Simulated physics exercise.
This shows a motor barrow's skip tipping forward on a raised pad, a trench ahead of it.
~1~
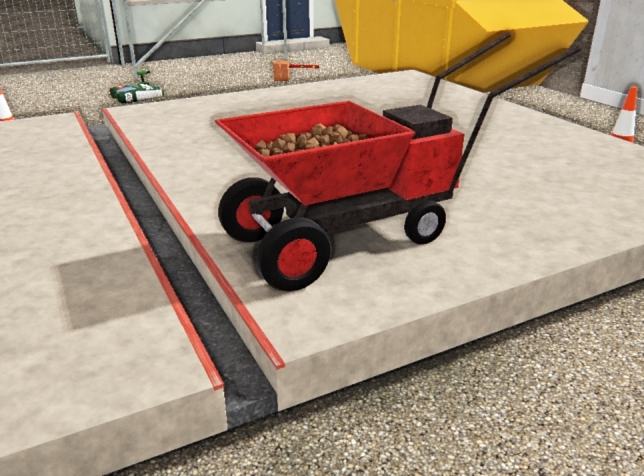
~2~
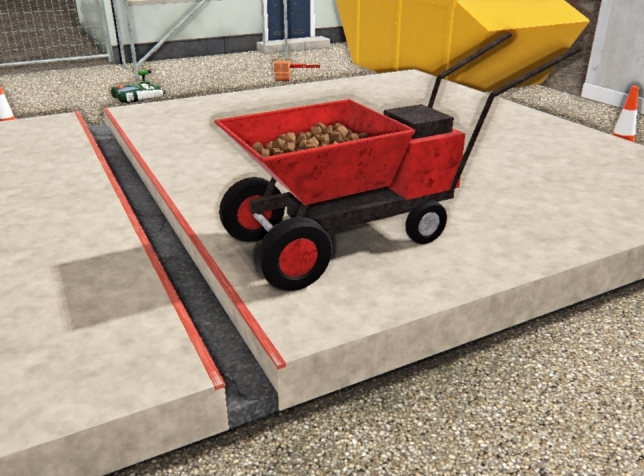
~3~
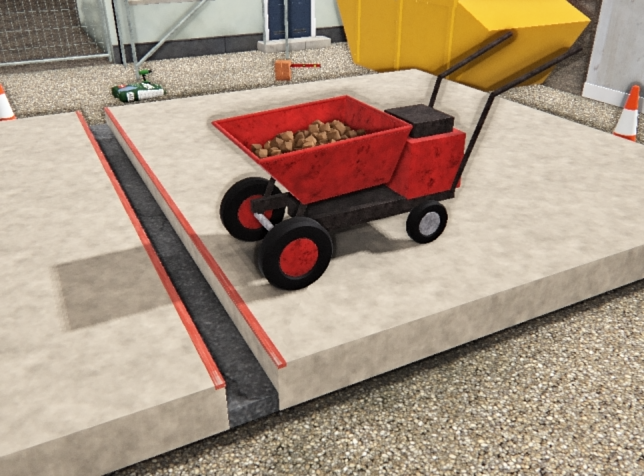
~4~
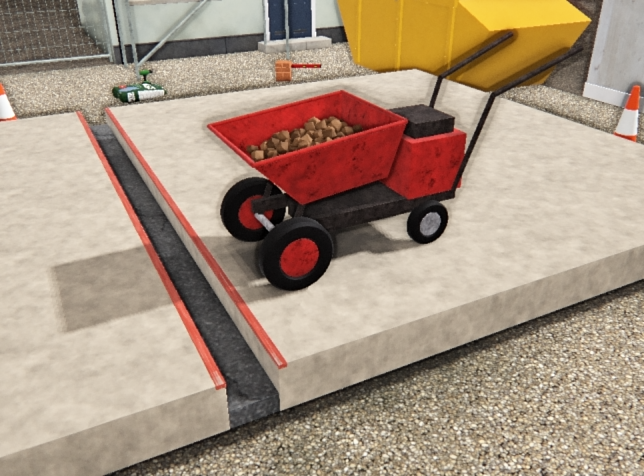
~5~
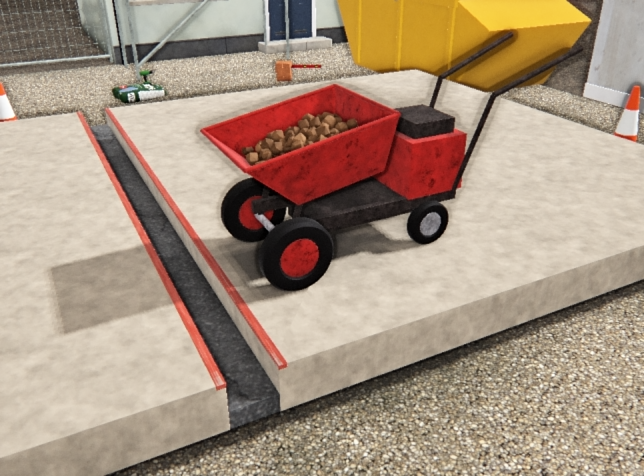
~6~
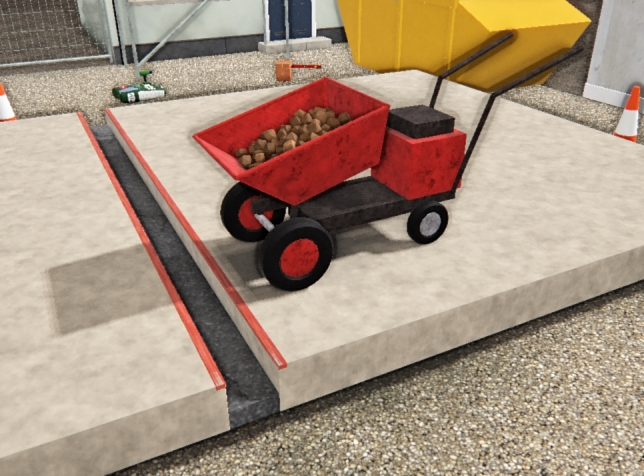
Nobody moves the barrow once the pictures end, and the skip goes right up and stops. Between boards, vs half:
Less.
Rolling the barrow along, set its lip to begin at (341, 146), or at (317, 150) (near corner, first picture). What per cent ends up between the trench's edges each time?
About 70 per cent, then about 80 per cent.
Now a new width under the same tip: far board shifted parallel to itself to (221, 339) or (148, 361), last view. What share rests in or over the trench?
In order, some 0 and some 70 percent.
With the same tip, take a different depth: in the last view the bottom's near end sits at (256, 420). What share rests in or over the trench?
Something close to 0 per cent.
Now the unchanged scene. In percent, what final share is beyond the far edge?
My estimate is close to 95 in a hundred.
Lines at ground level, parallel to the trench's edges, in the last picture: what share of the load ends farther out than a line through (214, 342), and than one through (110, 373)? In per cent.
Respectively 90 and 30 %.
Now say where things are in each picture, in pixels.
Lip of the skip at (263, 160), level; top of the load at (326, 149), clay clods; first edge of the trench at (256, 328); far edge at (198, 345), the trench under half as wide as the skip, and about half as deep as wide, in the first picture.
Lip of the skip at (263, 160), level; top of the load at (325, 140), in the second picture.
Lip of the skip at (259, 162), tipped barely; top of the load at (323, 138), in the third picture.
Lip of the skip at (253, 166), tipped a little; top of the load at (338, 140), in the fourth picture.
Lip of the skip at (246, 171), tipped a little; top of the load at (332, 136), in the fifth picture.
Lip of the skip at (236, 178), tipped clearly; top of the load at (324, 132); first edge of the trench at (258, 328); far edge at (200, 345), in the sixth picture.
Soon, skip tipped steeply; all in the skip.
A while on, skip tipped right over; about two thirds in the skip; about a third beyond it; a stray few falling.
Towards the end, skip tipped right over; a small part in the skip; a stray few in or heaped over the trench; nearly all beyond it.
Finally, skip tipped right over; a small part in the skip; a stray few in or heaped over the trench; nearly all beyond it.
